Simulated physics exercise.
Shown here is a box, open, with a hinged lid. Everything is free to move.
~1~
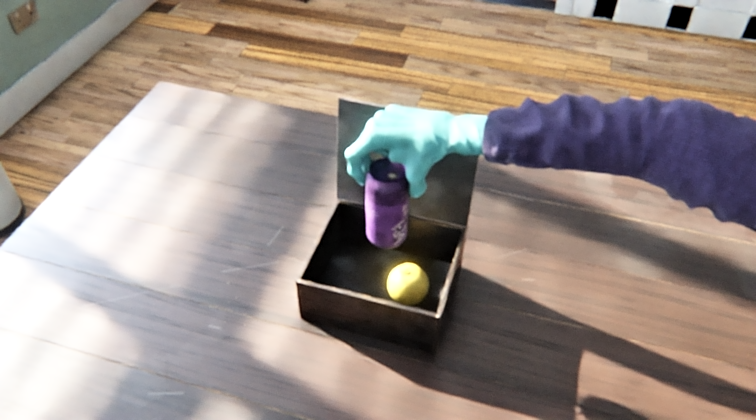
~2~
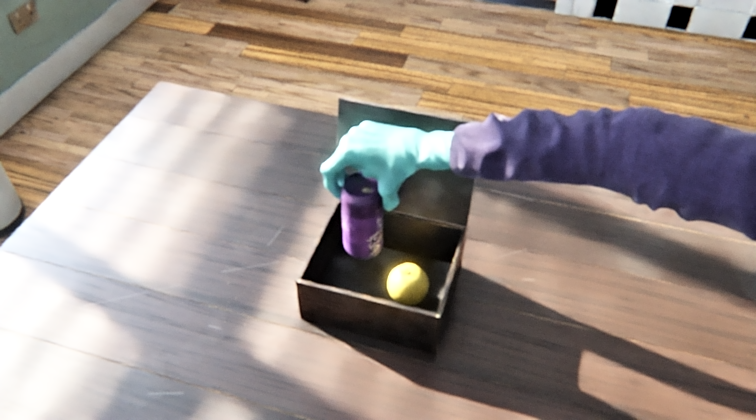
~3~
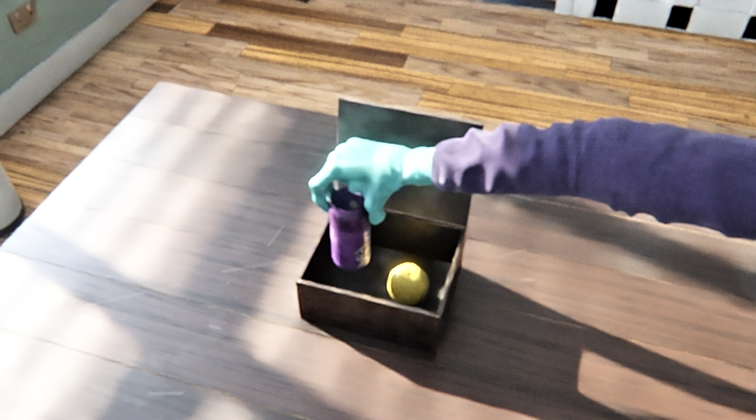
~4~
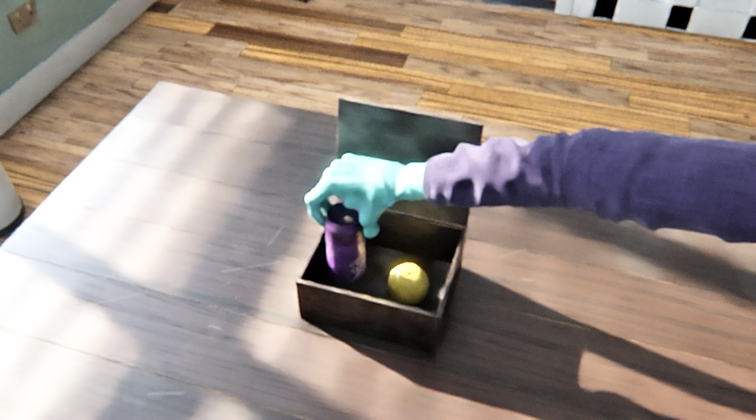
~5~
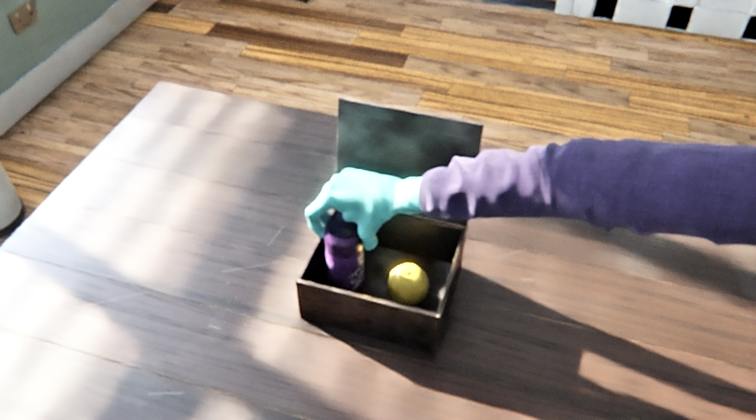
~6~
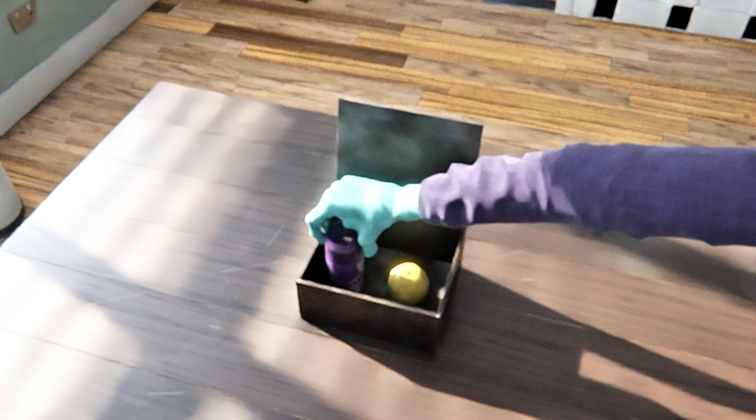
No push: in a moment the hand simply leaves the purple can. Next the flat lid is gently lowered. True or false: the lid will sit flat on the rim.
False.
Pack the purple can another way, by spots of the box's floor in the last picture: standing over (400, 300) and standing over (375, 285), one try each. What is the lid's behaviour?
Shut, then open.
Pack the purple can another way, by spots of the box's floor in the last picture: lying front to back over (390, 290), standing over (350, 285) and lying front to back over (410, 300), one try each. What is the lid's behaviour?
First - shut down; second - not shut; third - shut down.
Then, 1.30 s on from there, lid 77° above the rim.
Then, 1.70 s on from there, lid 53° above the rim.
In the end, lid 30° above the rim; both unmoved. At the end, from the last picture's camera, purple can near (345, 262).
